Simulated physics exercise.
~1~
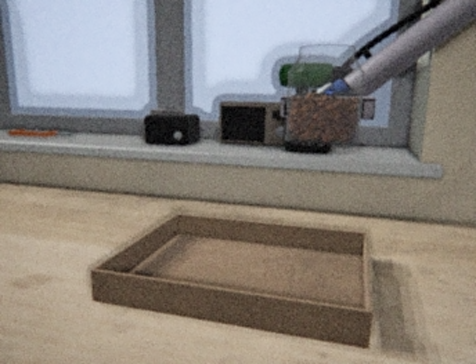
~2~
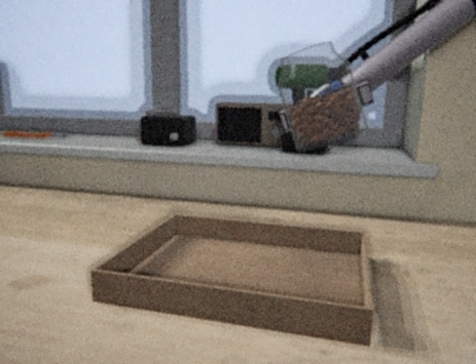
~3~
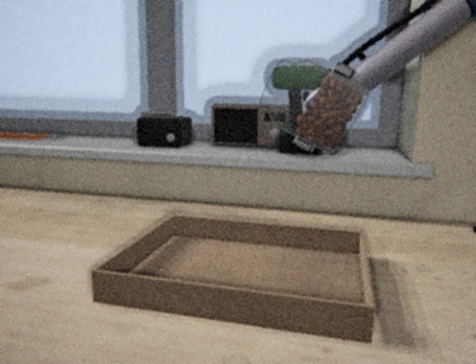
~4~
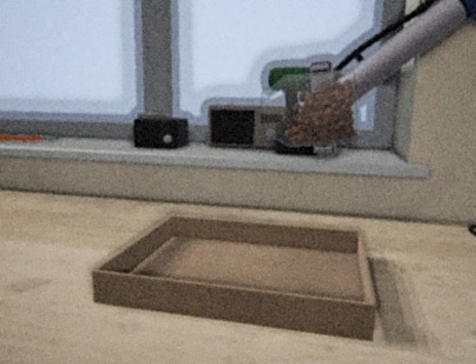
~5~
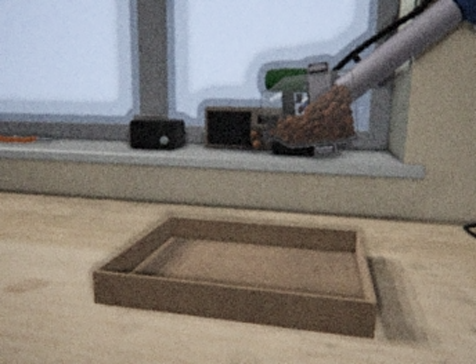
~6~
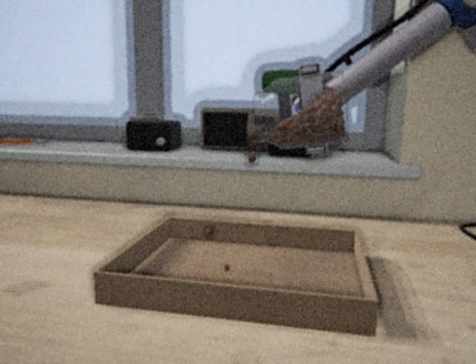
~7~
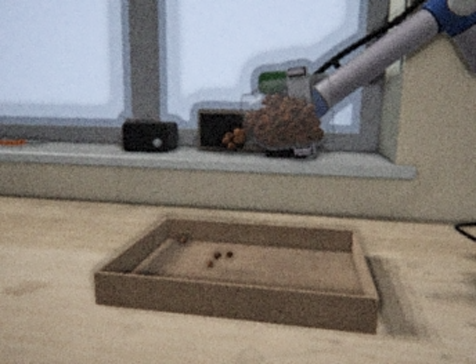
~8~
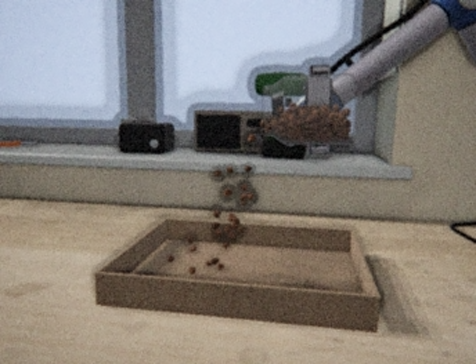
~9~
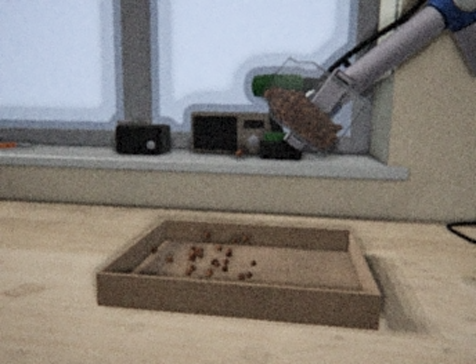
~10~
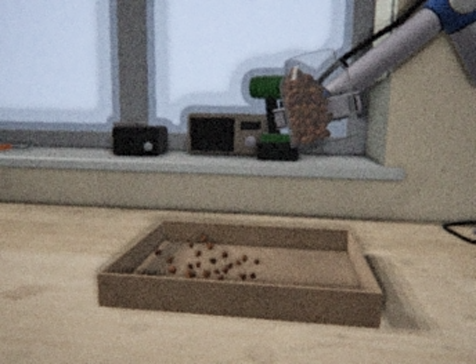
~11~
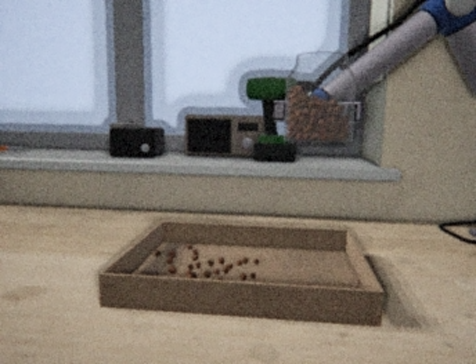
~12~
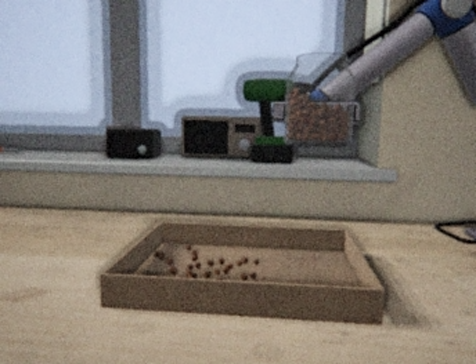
A robot arm tips a clear jar, drops some brown pellets into a tray, and rights it.
